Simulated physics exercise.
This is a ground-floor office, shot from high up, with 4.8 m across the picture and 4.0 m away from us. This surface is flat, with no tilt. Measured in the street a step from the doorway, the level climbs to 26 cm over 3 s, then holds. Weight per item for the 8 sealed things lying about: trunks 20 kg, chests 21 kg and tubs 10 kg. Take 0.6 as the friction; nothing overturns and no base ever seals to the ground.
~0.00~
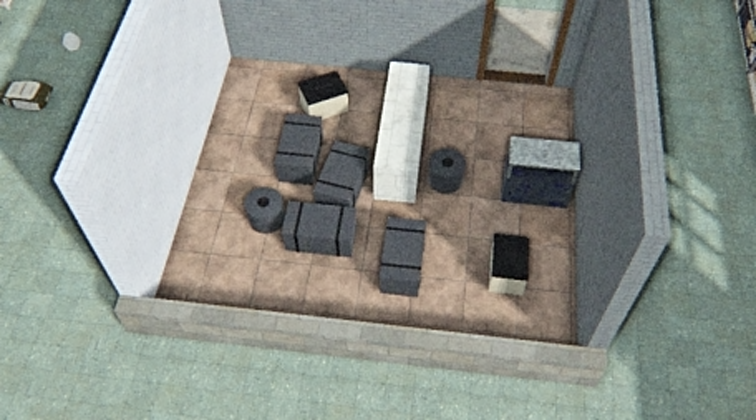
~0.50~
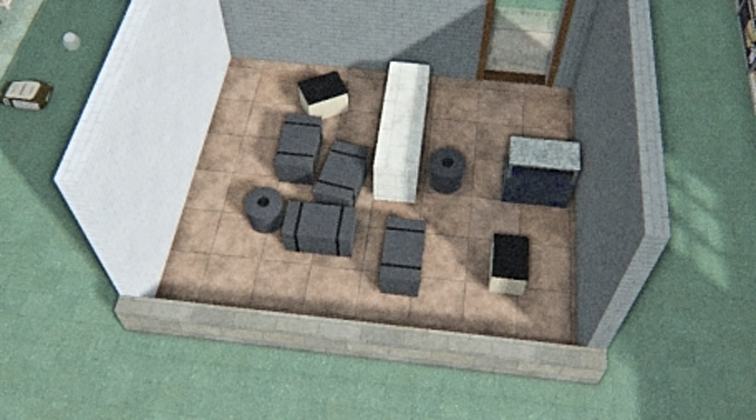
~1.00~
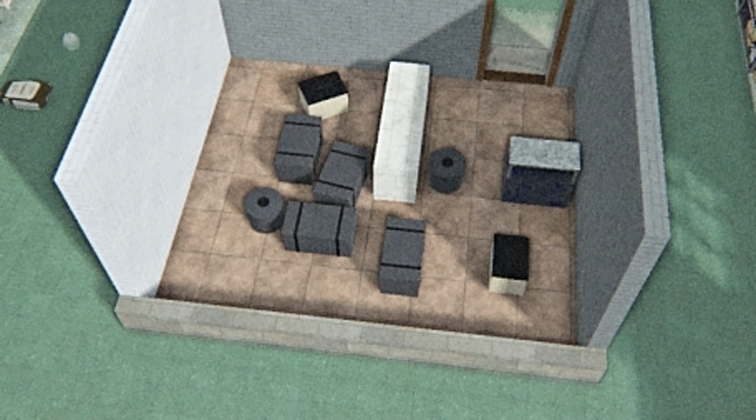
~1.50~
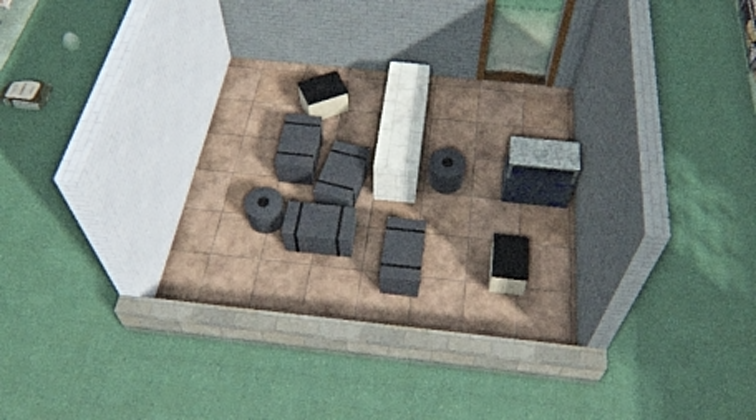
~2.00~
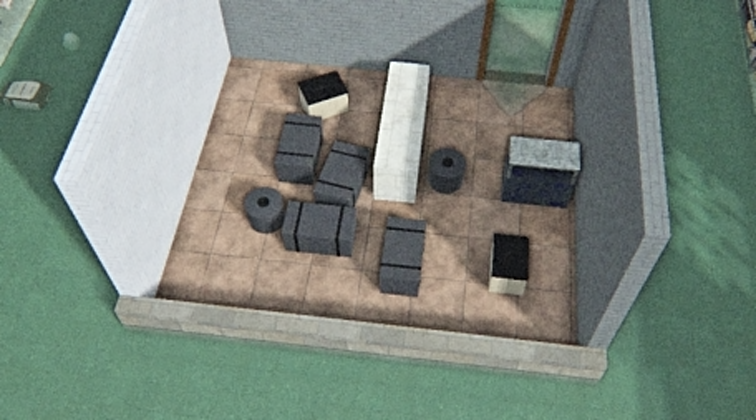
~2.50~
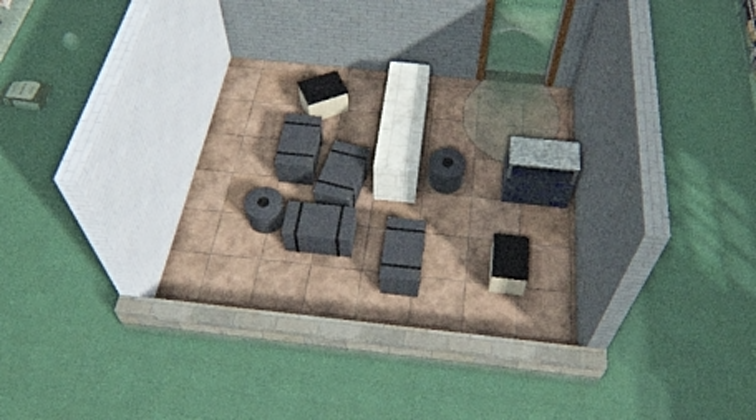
Greenish water spread over the ground outside a small walled room seen from above, then crept in through the doorway at the back onto the tiled floor, while the dark chests and tubs stayed put.
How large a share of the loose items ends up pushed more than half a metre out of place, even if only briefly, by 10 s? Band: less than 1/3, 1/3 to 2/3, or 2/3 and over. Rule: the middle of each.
My guess is it lands in the low band.
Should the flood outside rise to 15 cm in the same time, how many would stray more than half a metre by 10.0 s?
In that case the number is 1.
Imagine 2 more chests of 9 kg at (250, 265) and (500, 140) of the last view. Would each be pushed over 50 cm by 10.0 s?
Order as asked: Farther and farther.
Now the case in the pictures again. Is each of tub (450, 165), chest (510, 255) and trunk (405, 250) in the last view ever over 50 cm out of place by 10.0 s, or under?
Result, in turn: Exceeded / stayed within / exceeded.
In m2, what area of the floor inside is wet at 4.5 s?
Roughly 6.0 m2 of it is wet.
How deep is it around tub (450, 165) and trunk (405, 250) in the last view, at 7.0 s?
Depth approx. 11 cm / 7 cm.
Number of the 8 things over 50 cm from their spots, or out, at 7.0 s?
By my reckoning, 1.
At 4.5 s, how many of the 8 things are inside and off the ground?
0 at that moment.
After 3.5 s 0 of 8 are over 50 cm from their spots; 0 afloat.
After 4.5 s 1 of 8 are over 50 cm from their spots; 0 afloat.
After 7.0 s 1 of 8 are over 50 cm from their spots; 2 afloat.
After 10.0 s 2 of 8 are over 50 cm from their spots, and 2 have been at some point; 3 afloat.
